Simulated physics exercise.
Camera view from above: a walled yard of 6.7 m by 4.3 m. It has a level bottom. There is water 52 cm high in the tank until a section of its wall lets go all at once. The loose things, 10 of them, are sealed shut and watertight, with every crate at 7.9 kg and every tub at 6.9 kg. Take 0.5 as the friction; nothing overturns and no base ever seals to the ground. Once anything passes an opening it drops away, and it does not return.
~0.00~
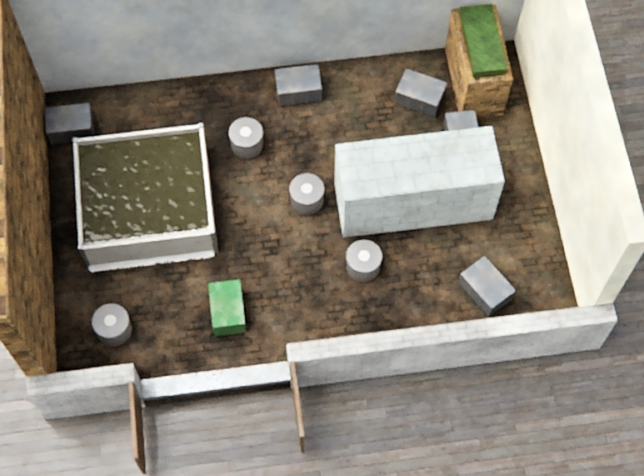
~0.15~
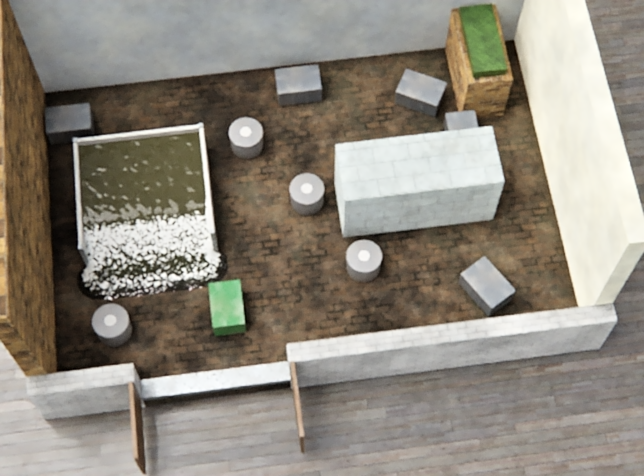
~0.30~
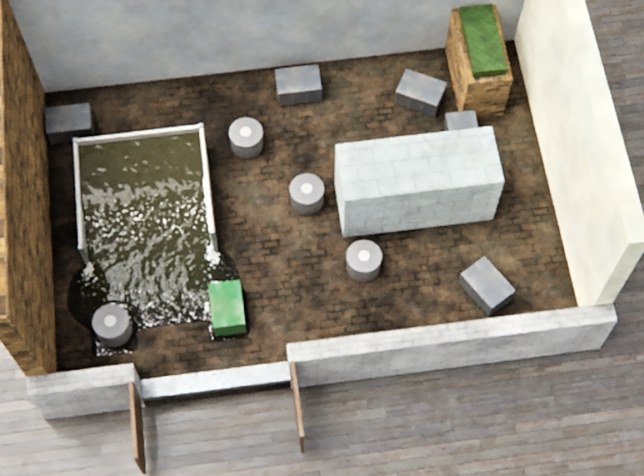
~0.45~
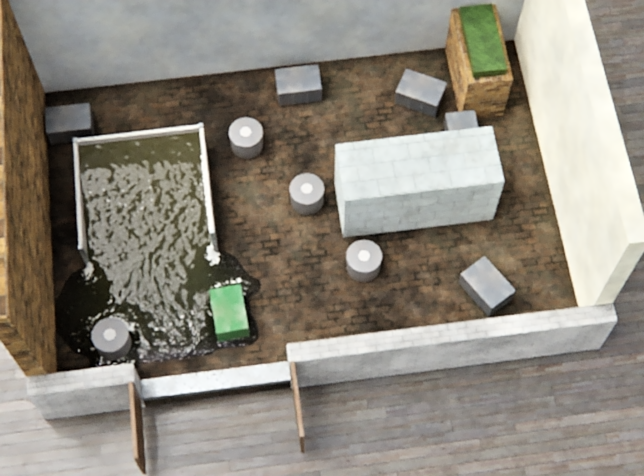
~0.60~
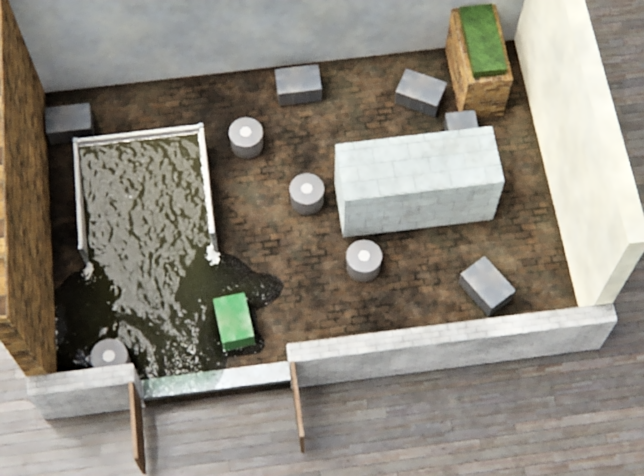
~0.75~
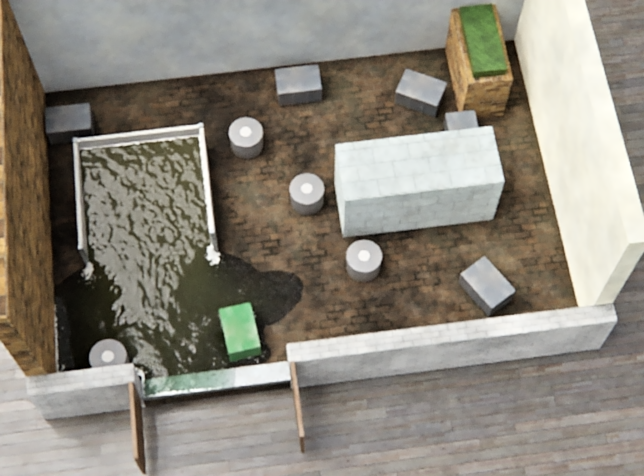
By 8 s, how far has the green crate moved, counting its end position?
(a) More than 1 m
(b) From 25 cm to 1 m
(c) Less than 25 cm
a.
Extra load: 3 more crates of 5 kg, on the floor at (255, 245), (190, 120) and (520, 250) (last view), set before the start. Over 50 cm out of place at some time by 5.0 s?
Listed order gives within the limit, within the limit, within the limit.
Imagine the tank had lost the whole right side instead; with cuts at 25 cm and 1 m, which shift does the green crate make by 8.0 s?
Had it gone that way, the green crate would sit tight.
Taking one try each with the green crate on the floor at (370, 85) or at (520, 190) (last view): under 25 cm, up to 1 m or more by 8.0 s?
Well, the first time it keeps still, and the second time it keeps still.
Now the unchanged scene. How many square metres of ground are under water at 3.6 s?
Wet area: Approx. 12 m2.
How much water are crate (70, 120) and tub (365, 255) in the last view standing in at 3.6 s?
First roughly 3 cm, second roughly 1 cm.
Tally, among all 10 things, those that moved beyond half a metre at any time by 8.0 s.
Tally: 4.
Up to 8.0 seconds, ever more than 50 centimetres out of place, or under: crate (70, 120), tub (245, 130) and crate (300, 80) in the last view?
First one went too far, second one stayed inside, third one stayed inside.
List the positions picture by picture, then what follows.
In the first frame, the green crate at (227, 303) rests on the ground; 2.4 m2 under water; 0 of 10 have shifted.
In the second frame, the green crate at (227, 303) rests on the ground; water covers 3.2 m2; 0 of 10 have shifted.
In the third frame, the green crate at (227, 304), on the bottom; water covers 4.1 m2; 0 of 10 have shifted.
In the fourth frame, the green crate at (229, 309), on the bottom, 8 cm from its start; 5.0 m2 under water; 2 of 10 have shifted.
In the fifth frame, the green crate at (233, 317) rests on the ground, 21 cm from its start; water covers 6.2 m2; 2 of 10 have shifted.
In the sixth frame, the green crate at (240, 328), on the bottom, 37 cm from its start; 6.8 m2 under water; 2 of 10 have shifted.
After 1.6 s the green crate has gone out; 1 of 10 are out; 1 afloat.
After 3.6 s the green crate has gone out; 1 of 10 are out; 1 afloat.
After 5.6 s the green crate has gone out; 1 of 10 are out; 0 afloat.
After 8.0 s the green crate has gone out; 1 of 10 are out; 1 afloat.
